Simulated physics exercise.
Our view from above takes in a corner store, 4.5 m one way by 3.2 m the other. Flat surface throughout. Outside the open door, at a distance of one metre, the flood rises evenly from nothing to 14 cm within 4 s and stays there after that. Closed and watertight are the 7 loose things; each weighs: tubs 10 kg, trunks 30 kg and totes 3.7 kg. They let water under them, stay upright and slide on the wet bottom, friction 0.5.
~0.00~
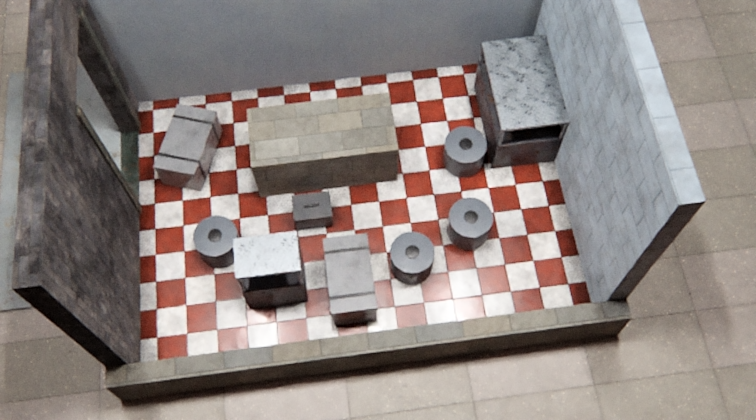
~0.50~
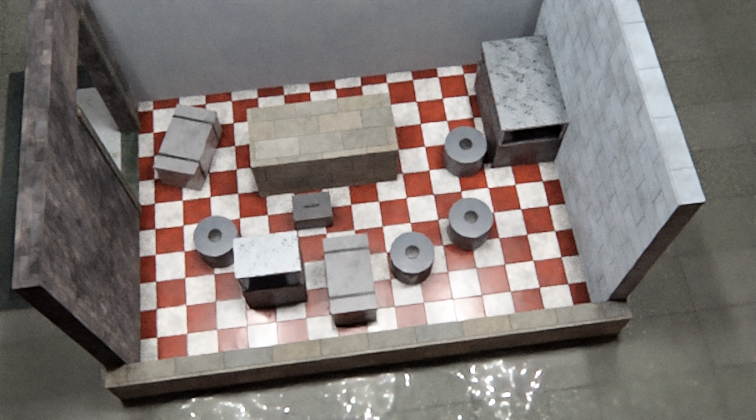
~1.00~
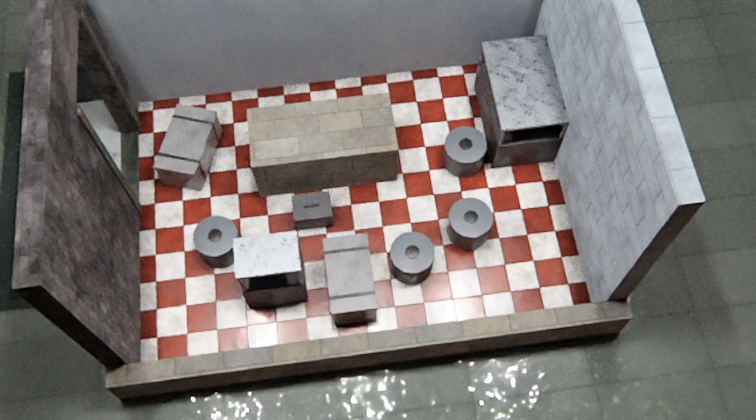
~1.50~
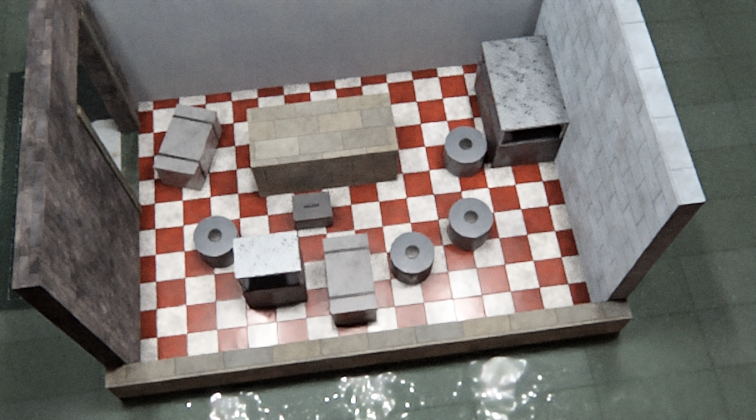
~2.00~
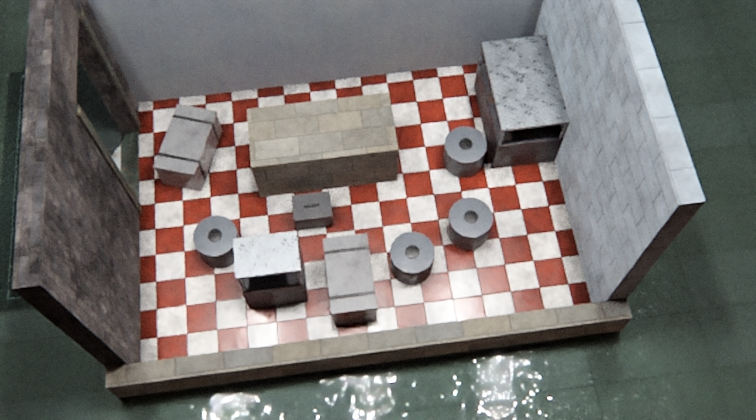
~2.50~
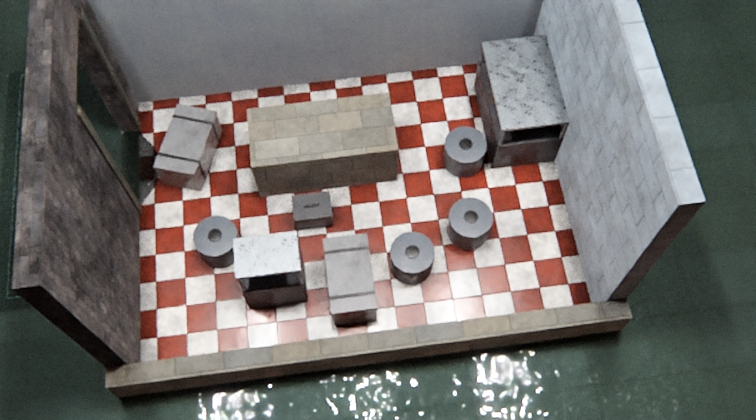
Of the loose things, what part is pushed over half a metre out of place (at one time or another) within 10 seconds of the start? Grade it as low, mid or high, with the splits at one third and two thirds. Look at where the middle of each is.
Grade: Low, under a third.
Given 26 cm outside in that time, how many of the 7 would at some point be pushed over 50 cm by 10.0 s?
With that change, 4 of them.
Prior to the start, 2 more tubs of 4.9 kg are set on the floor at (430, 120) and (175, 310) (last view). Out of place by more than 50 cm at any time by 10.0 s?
The first: Falls below it. The second: Exceeds it.
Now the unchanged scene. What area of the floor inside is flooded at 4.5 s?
The covered patch comes to about 2.0 m2.
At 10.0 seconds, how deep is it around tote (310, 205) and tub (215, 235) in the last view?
Close to 3 and 5 centimetres.
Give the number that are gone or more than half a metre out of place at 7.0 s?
I make it 0 by then.
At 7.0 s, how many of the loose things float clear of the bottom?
Tally: 0 of them.
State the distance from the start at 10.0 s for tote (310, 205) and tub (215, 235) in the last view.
Shifts: 80 cm / 20 cm.
After 3.5 s 0 of 7 are over 50 cm from their spots; 0 afloat.
After 4.5 s 0 of 7 are over 50 cm from their spots; 0 afloat.
After 7.0 s 0 of 7 are over 50 cm from their spots; 0 afloat.
After 10.0 s 1 of 7 are over 50 cm from their spots, and 1 have been at some point; 0 afloat.
